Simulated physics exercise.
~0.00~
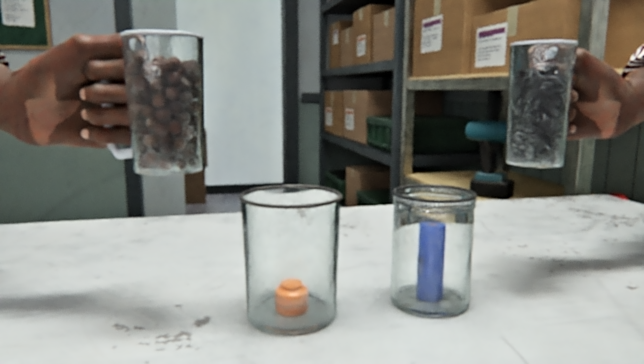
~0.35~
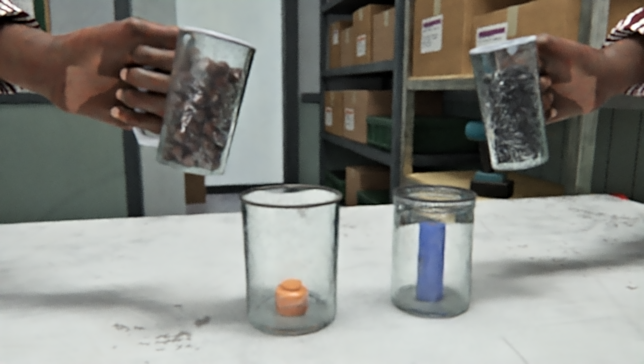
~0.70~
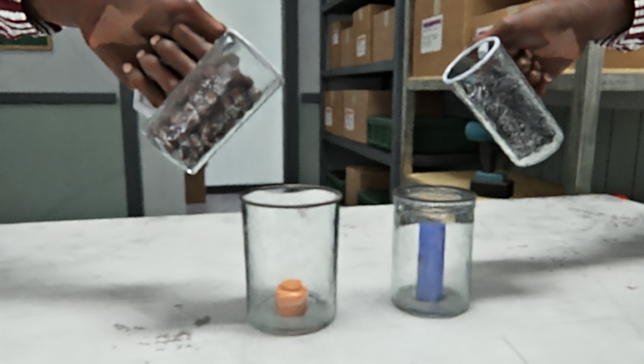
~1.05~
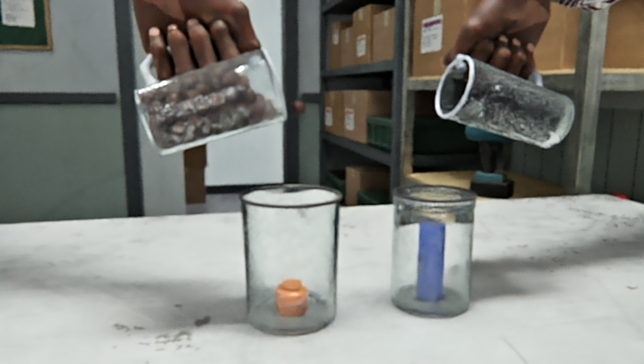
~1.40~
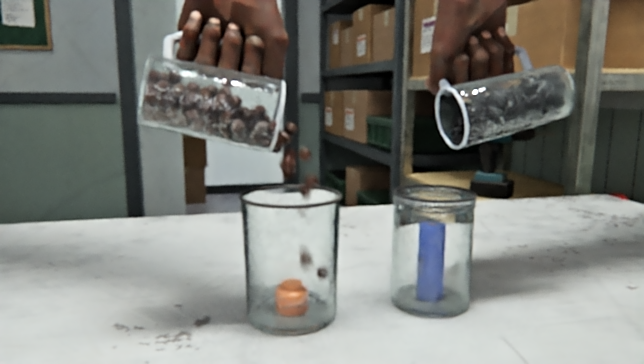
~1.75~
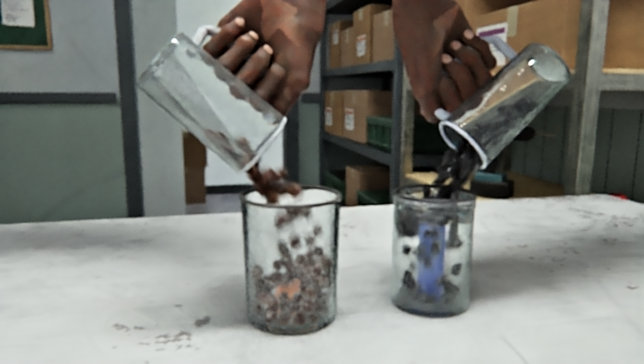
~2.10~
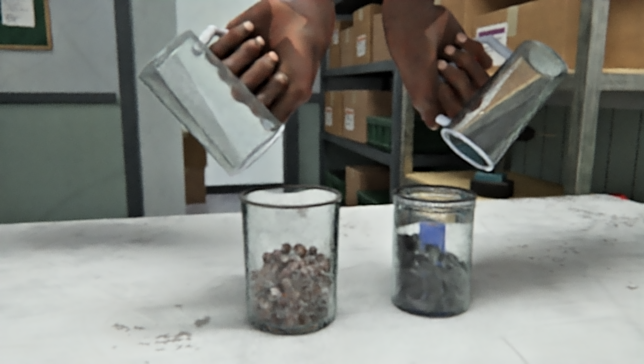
Two hands hold up clear cups above a pale table, the left one full of brown, bead-like pieces and the right one full of dark bits. Below stand a glass with a small orange object inside and a jar holding a taller blue one. The hands tip the cups inward until they lie on their sides, and a few brown pieces drop into the left glass first. As the cups tilt further, both loads pour down around the objects. The cups end up empty, with the orange object buried and the blue one's top still showing above the dark pile.
